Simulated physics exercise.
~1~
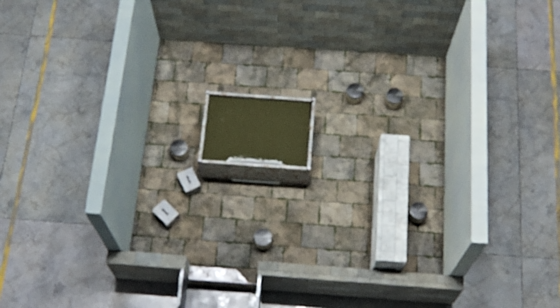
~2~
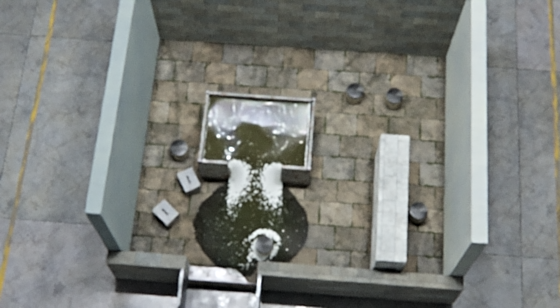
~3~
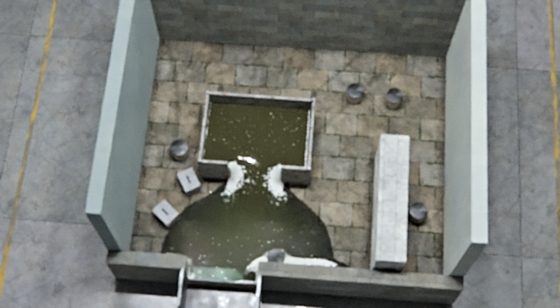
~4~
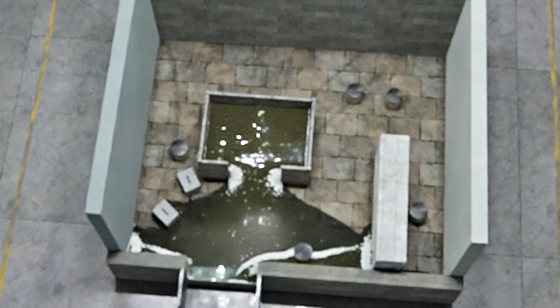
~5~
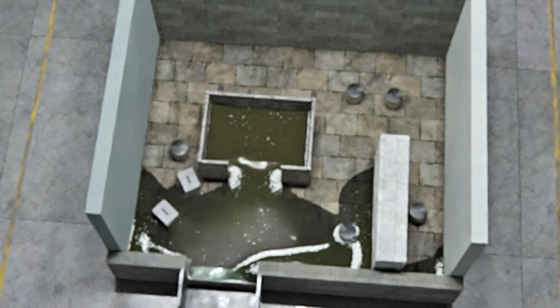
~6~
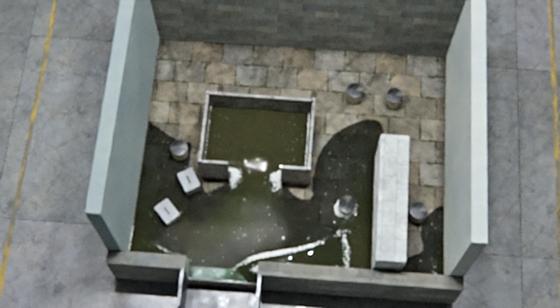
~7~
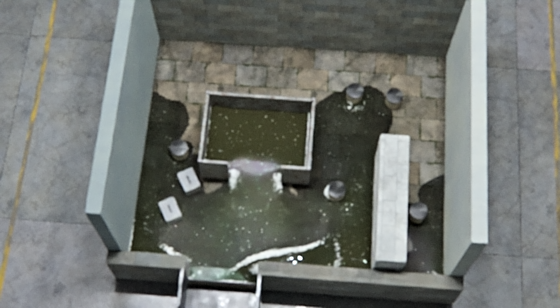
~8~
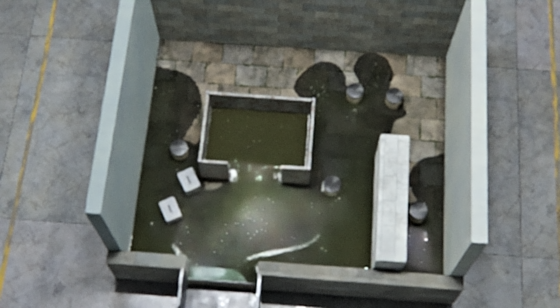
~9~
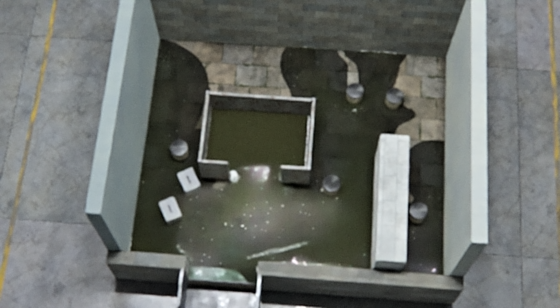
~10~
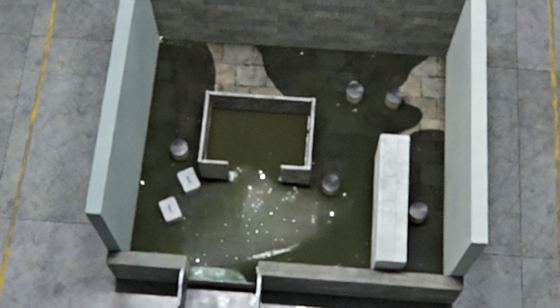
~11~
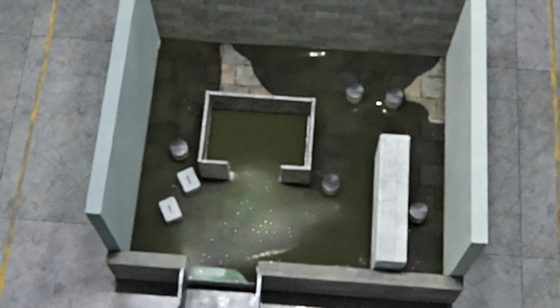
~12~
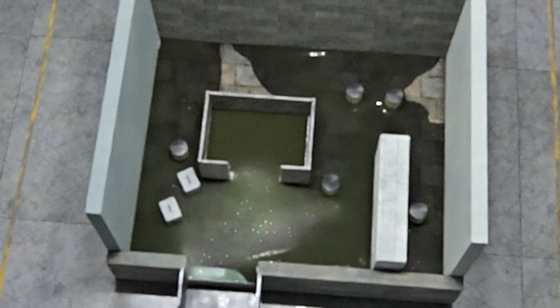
A pale-walled enclosure with a tan stone-tiled floor is seen from high above, holding a rectangular tank of murky green water, a long pale block to the right, and small grey pails and two light boxes scattered around. The tank's near side gives way and water gushes toward the near wall in white foam, sweeping up the nearest pail. The pail is carried right, then back up the floor, settling right of the tank. Dark water spreads along both sides and behind the tank, leaving only small patches of dry tile at the back as the surface calms.
